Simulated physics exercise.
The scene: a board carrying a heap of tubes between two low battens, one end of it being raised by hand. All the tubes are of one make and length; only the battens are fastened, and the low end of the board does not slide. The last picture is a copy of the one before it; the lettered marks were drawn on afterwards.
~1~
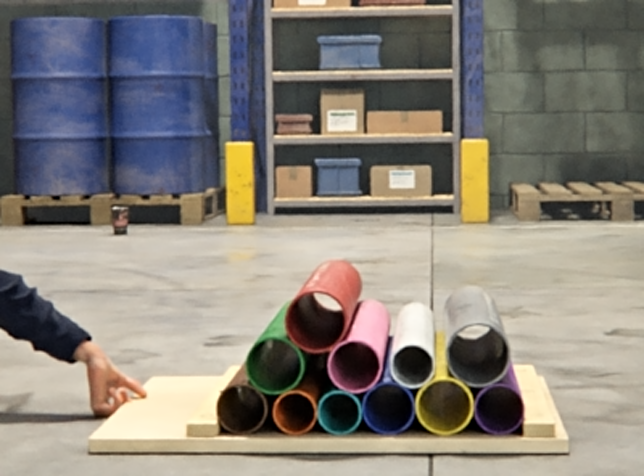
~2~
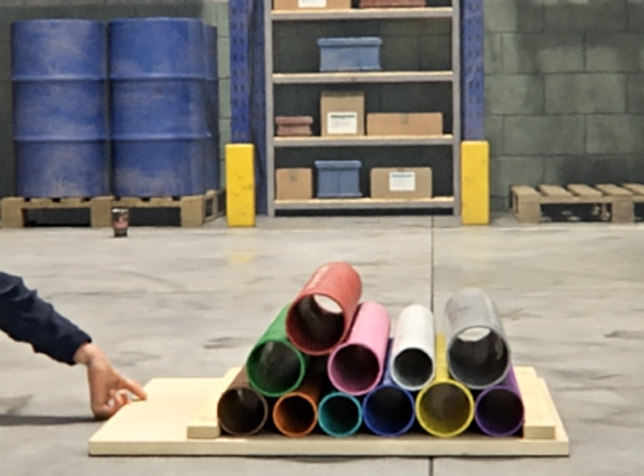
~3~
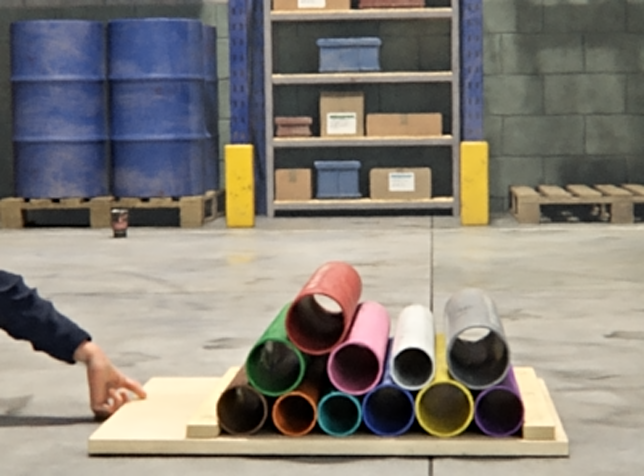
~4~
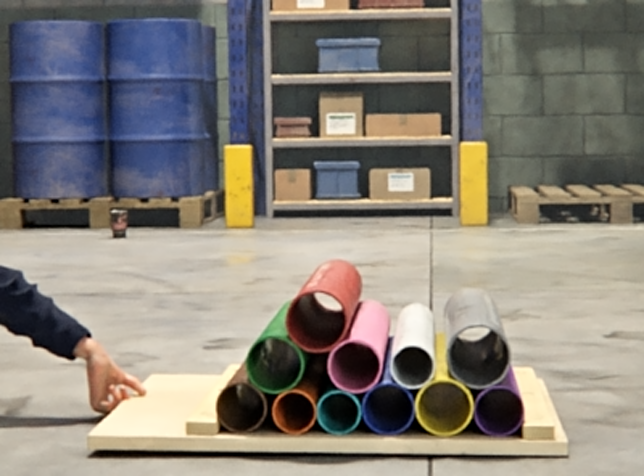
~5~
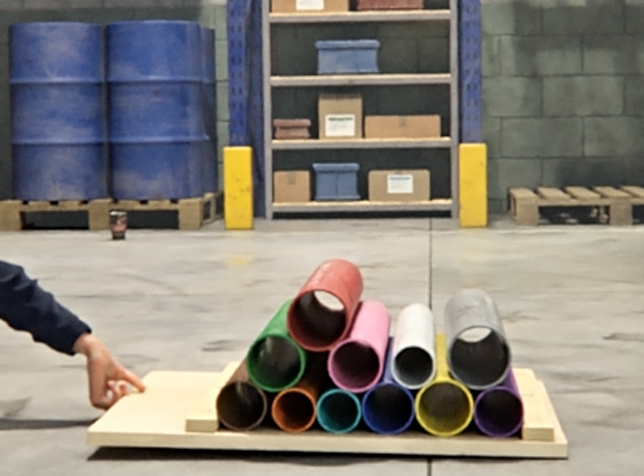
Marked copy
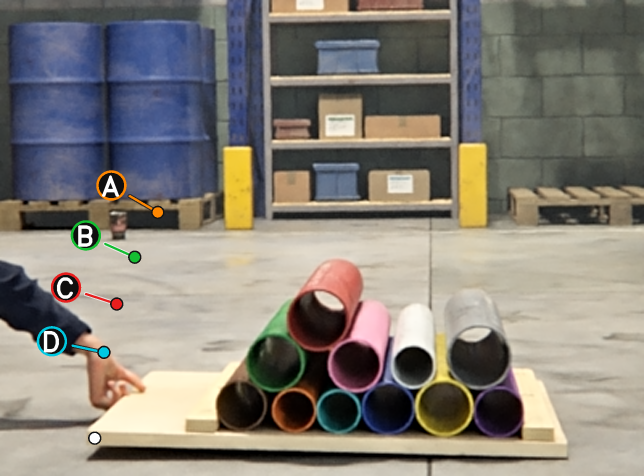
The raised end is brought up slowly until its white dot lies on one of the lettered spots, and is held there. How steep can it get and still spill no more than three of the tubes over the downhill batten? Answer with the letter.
Stop at B.
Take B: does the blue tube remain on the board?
Yes.
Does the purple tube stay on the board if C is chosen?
Yes.
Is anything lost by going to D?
At D: No.
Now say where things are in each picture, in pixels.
The first frame shows purple tube (499, 409); grey tube (478, 355); pink tube (355, 365).
The second frame shows pink tube (355, 368); green tube (275, 367).
The third frame shows board (337, 406); brown tube (242, 409); green tube (275, 367); blue tube (389, 409).
The fourth frame shows board (336, 404); brown tube (241, 407); orange tube (295, 411).
The fifth frame shows board (336, 403); brown tube (241, 405); orange tube (294, 410).
On the marked copy, A at (158, 212); B at (135, 257); C at (117, 304); D at (104, 352); the white dot at (95, 438).
Following B. Soon after the start, board at 16°.
Later, board at 25°.
In the end, board at 25°, one over the low batten (grey).
As for the rest, A eight over the low batten; C none over the low batten; D none over the low batten.
